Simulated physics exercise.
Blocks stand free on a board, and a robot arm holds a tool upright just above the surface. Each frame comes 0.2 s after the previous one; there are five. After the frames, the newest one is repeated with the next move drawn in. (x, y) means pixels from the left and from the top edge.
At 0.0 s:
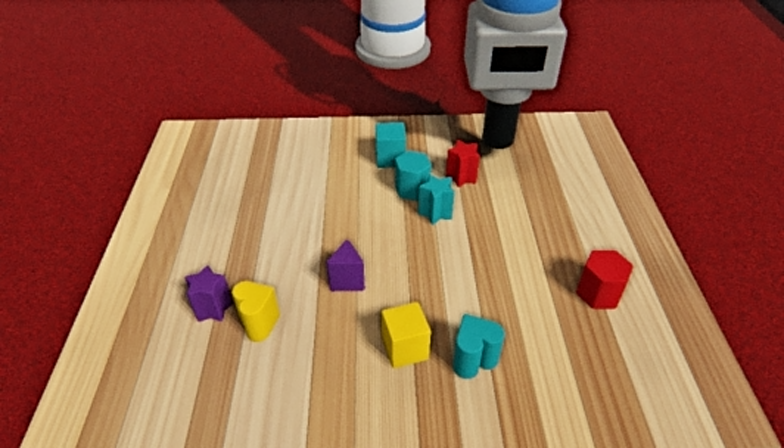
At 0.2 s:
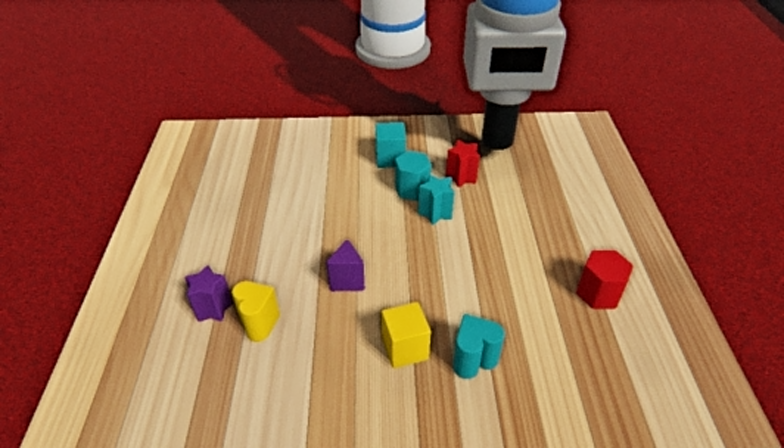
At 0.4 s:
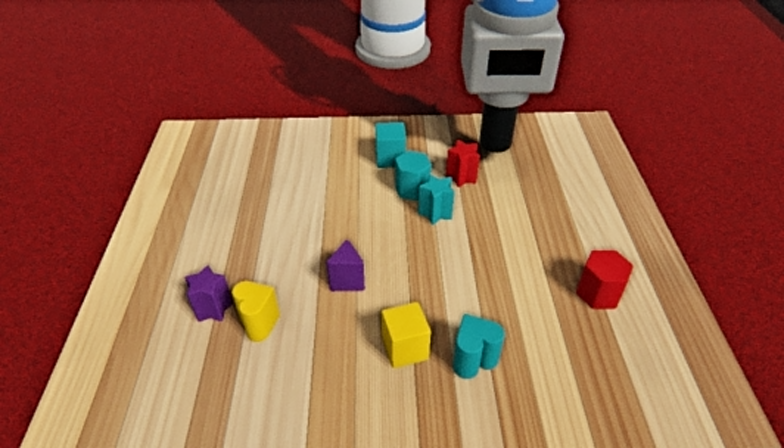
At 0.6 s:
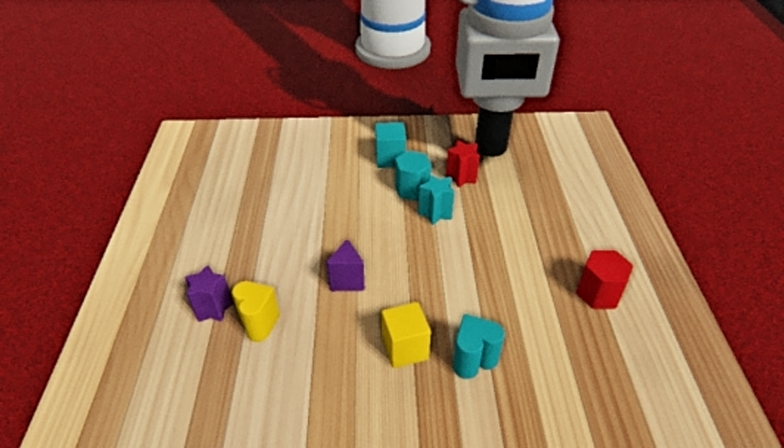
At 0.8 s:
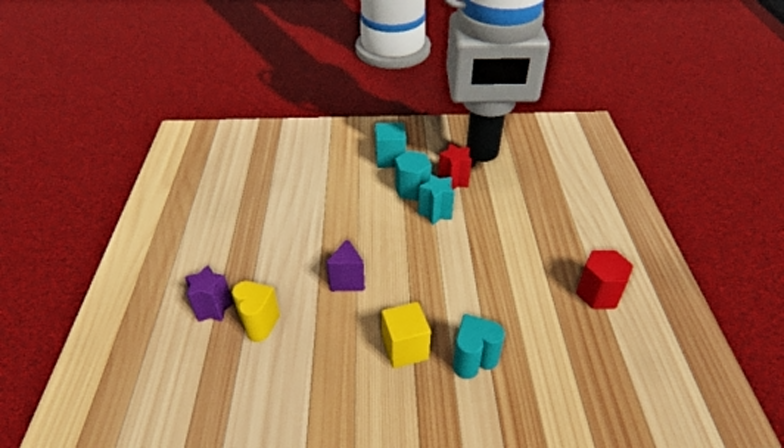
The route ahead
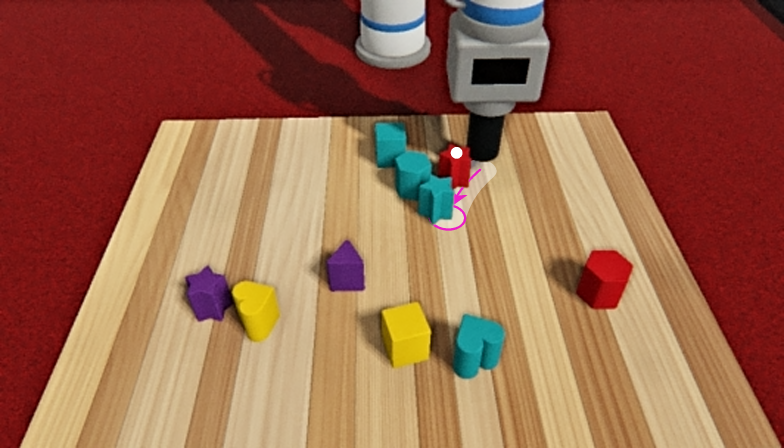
On a striped wooden board set against a red floor, red, turquoise, yellow and purple blocks stand scattered while a robot arm holds a dark tool upright near the far edge. The tool creeps left and slightly nearer, then nudges the red star a little left toward the turquoise blocks.
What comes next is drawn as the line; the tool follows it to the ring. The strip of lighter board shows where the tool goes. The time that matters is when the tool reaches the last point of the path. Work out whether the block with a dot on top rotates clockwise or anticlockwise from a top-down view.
If we look at it from overhead, the block with a dot on top pivots clockwise.
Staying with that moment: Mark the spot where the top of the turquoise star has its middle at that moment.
At the end it should sit near (423, 199).
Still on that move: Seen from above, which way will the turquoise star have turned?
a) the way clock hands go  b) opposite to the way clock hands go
Option b.
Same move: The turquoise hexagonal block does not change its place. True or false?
False
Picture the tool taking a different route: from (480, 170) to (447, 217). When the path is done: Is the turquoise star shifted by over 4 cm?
No - that is not the case.
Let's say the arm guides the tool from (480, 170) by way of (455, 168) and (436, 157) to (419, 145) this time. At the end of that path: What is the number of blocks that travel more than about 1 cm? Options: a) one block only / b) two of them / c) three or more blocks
a (one block only)
The drawn path runs from (480, 170) through (466, 183) and (455, 199) to (447, 217); the dot is on the red star.
The first path, step by step. Halfway along, tool at (462, 175); turquoise hexagonal block at (401, 161); red star at (430, 166), turned 50° clockwise.
At the end, tool at (449, 200); turquoise square block not moved; turquoise hexagonal block at (398, 160); turquoise star at (423, 199), turned 25° anticlockwise; red star at (423, 175), turned 105° clockwise.
